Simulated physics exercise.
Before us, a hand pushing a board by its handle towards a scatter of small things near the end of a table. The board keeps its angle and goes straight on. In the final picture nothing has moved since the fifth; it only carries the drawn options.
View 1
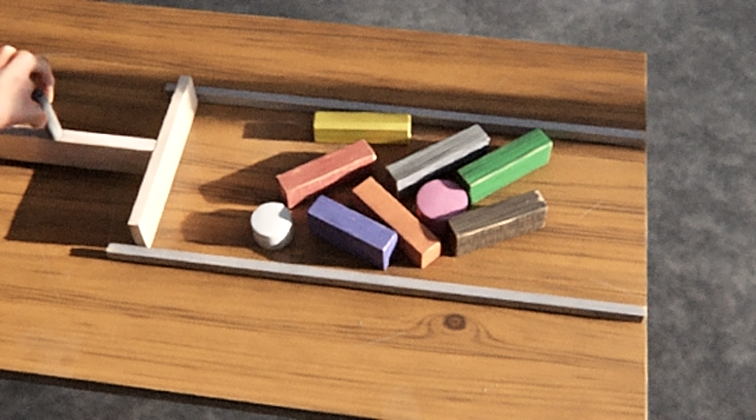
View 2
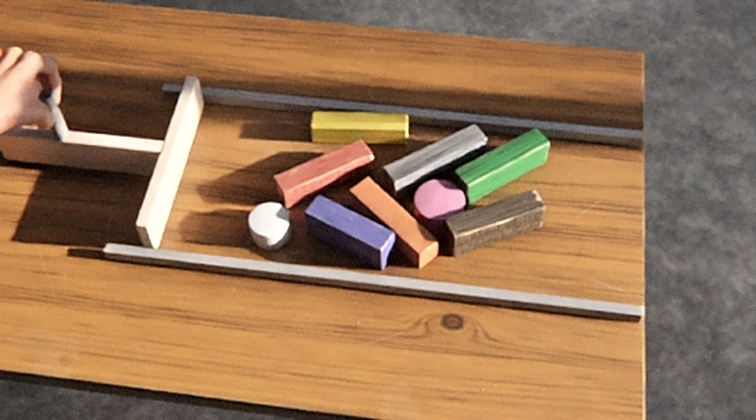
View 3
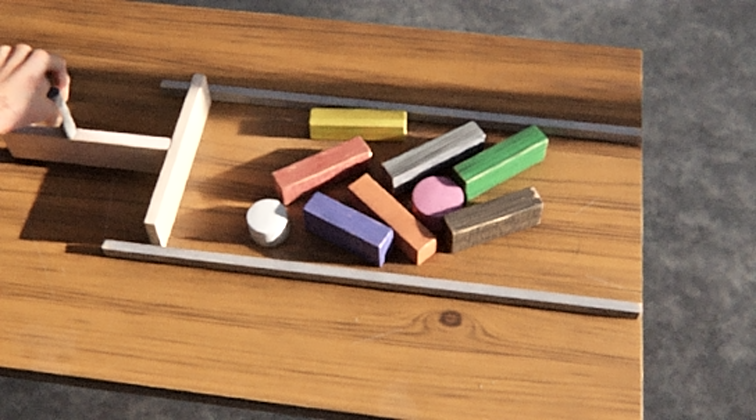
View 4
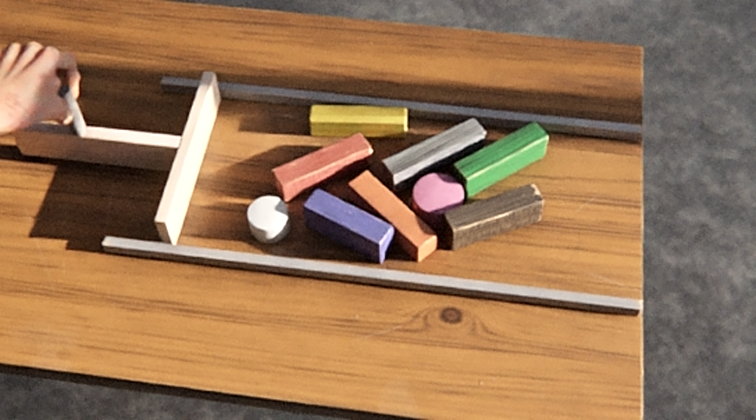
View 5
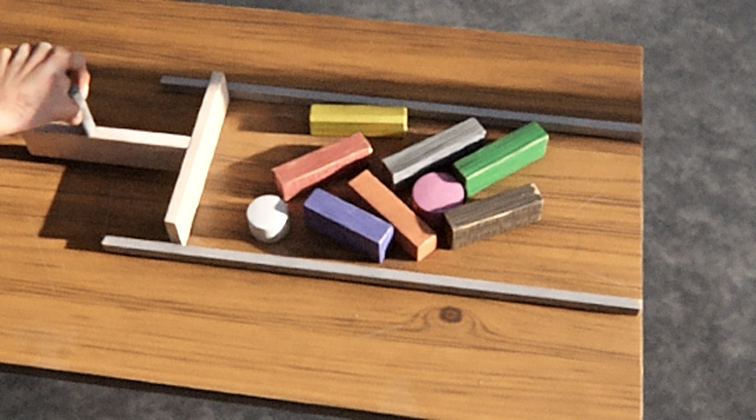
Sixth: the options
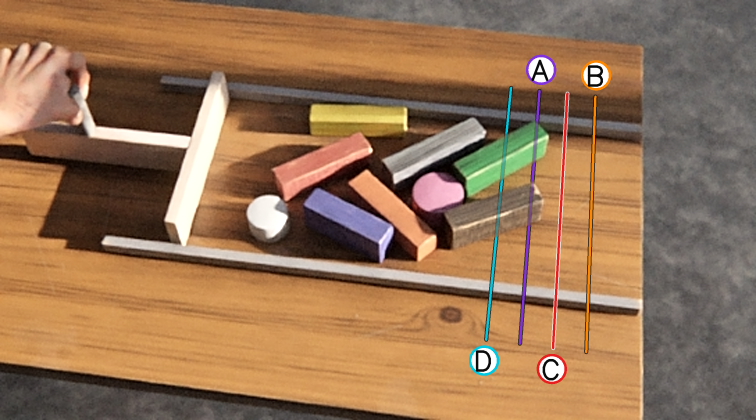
On a wooden table between two thin metal rails, a hand at the left holds the handle of a pale board, facing a scatter of coloured bars and two small round pieces. The hand pushes the board slowly a short way right, narrowing the gap, while the scattered pieces stay unmoved.
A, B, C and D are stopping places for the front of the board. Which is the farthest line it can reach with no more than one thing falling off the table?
No farther than D.
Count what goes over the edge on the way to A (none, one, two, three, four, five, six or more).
Two.
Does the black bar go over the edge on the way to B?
By then, yes.
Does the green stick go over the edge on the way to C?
Yes.
On the marked copy, A at (531, 206); B at (591, 213); C at (561, 210); D at (500, 203).
With D. Early on, board (302, 154); yellow stick (372, 122); white tin (319, 228).
Further on, board (411, 166); green stick (554, 161); black bar (549, 220).
At the end, board (497, 176); green stick (636, 169); black bar (636, 230); none fallen.
As for the rest, A drops two; B drops six; C drops four.
